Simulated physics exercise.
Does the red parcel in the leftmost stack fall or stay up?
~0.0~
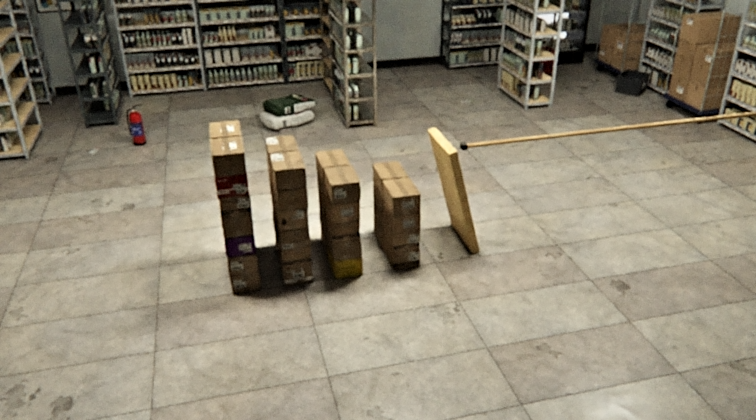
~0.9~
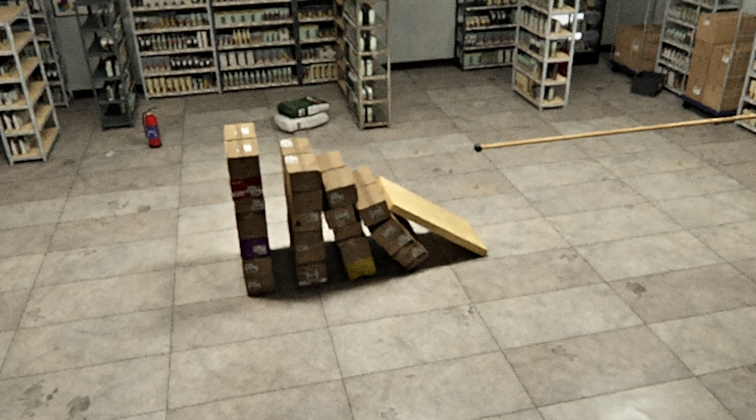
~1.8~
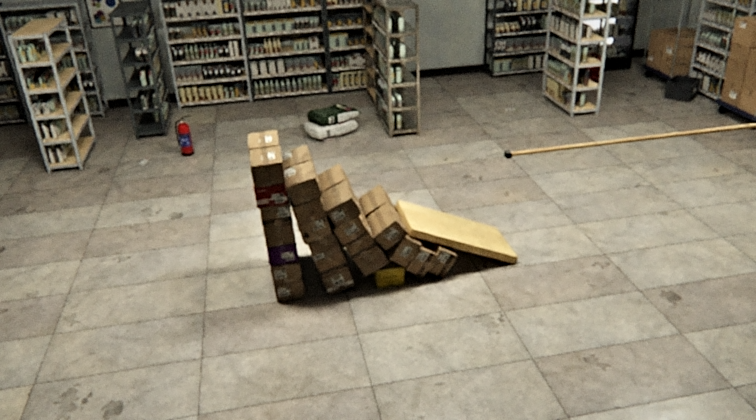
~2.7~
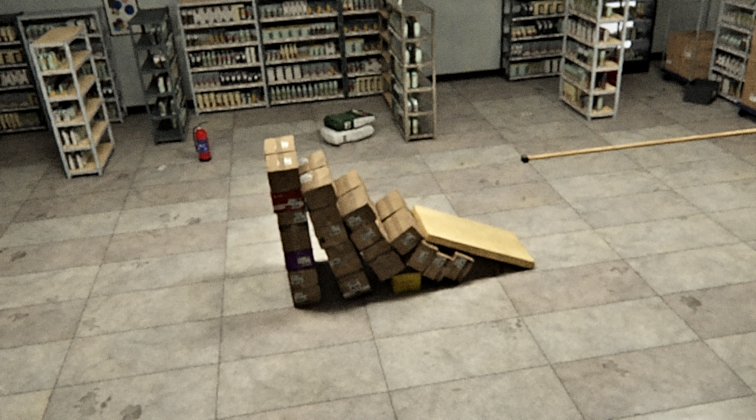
The red parcel stays up, still in its place in the leftmost stack after the board and the nearer stacks have slumped toward it.
